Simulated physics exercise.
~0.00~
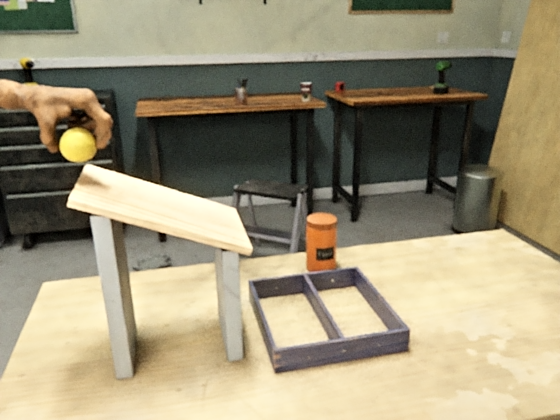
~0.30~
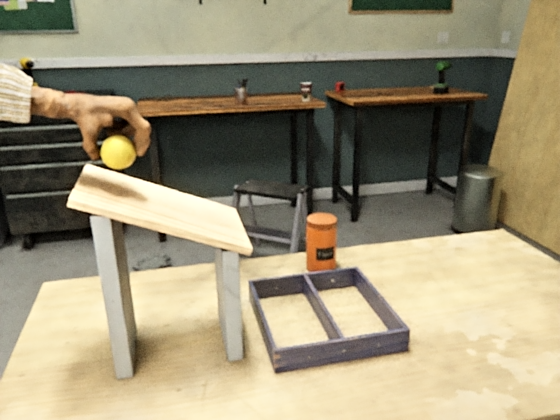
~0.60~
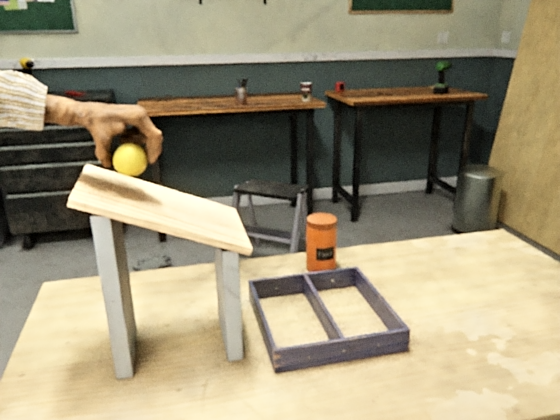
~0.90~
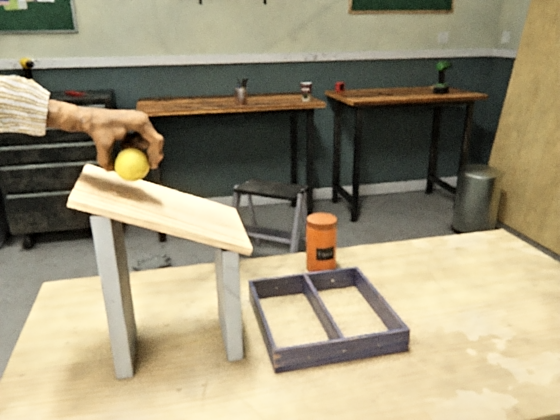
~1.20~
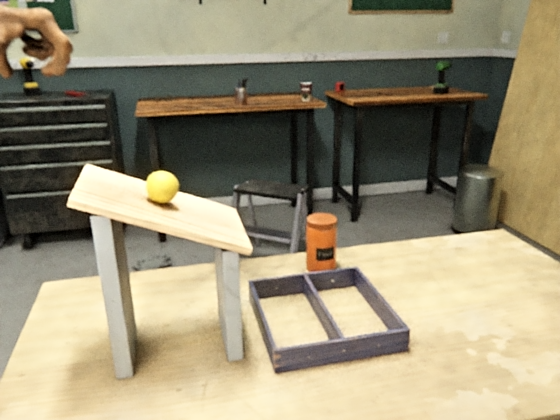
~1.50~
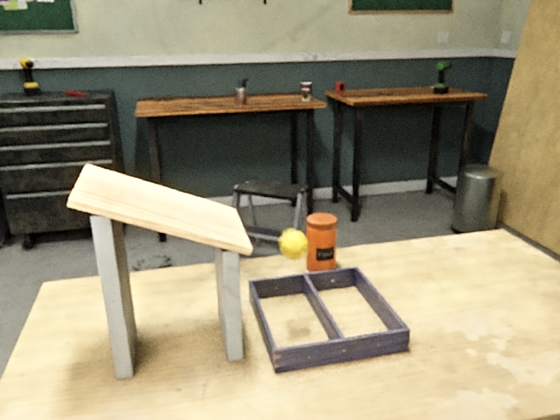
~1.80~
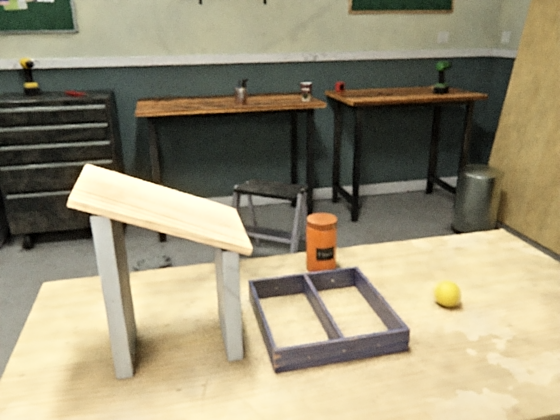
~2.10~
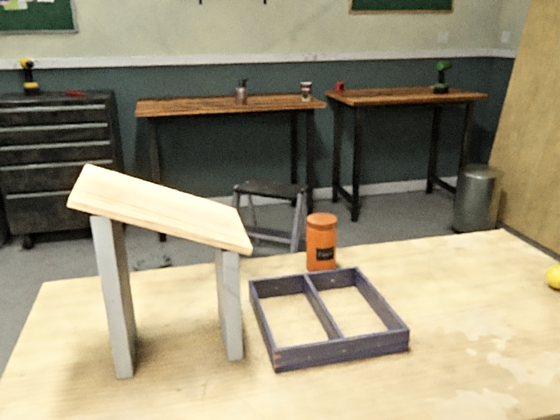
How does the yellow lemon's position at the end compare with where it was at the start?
At the start the yellow lemon is held in a hand above the raised left end of the ramp. By the end it is far to the right and lower down, past the tray at the right edge of the view.
